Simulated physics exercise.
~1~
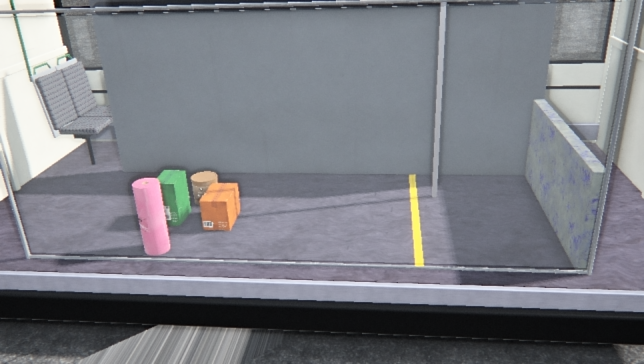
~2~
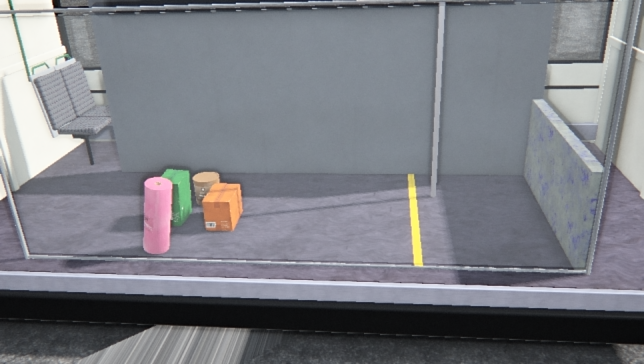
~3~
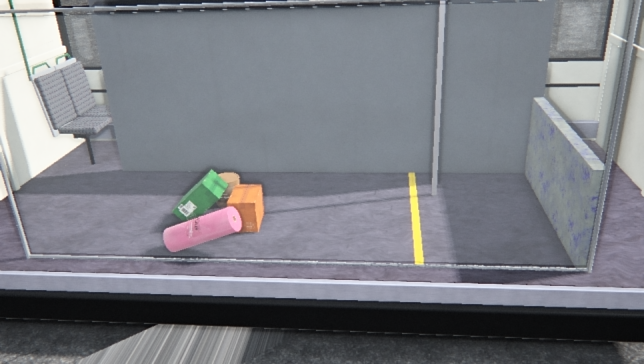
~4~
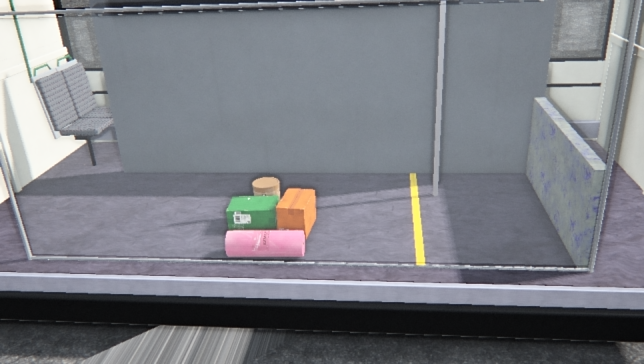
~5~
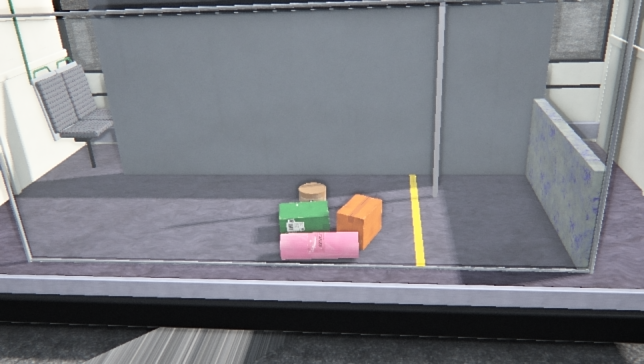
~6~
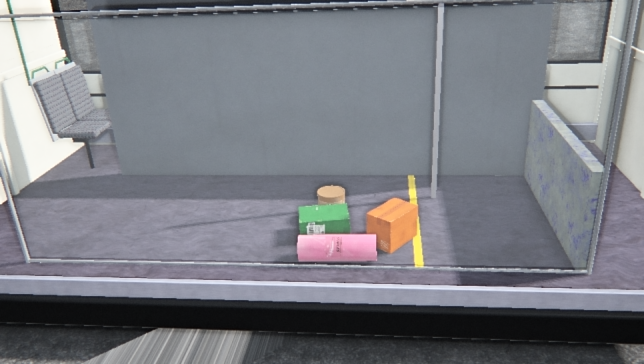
The floor of a shuttle bay, seen from the open near side and slightly above, has grey seats at the left, a pole and a low panel at the right, and a yellow line across the floor. An upright pink roll, an upright green pack, a brown bucket and an orange carton stand grouped at the left. The roll leans, then it and the pack topple as the group shifts right. All four slide on, the carton pulling ahead. At the end, the carton sits just short of the line, with the bucket, fallen pack and roll behind it.
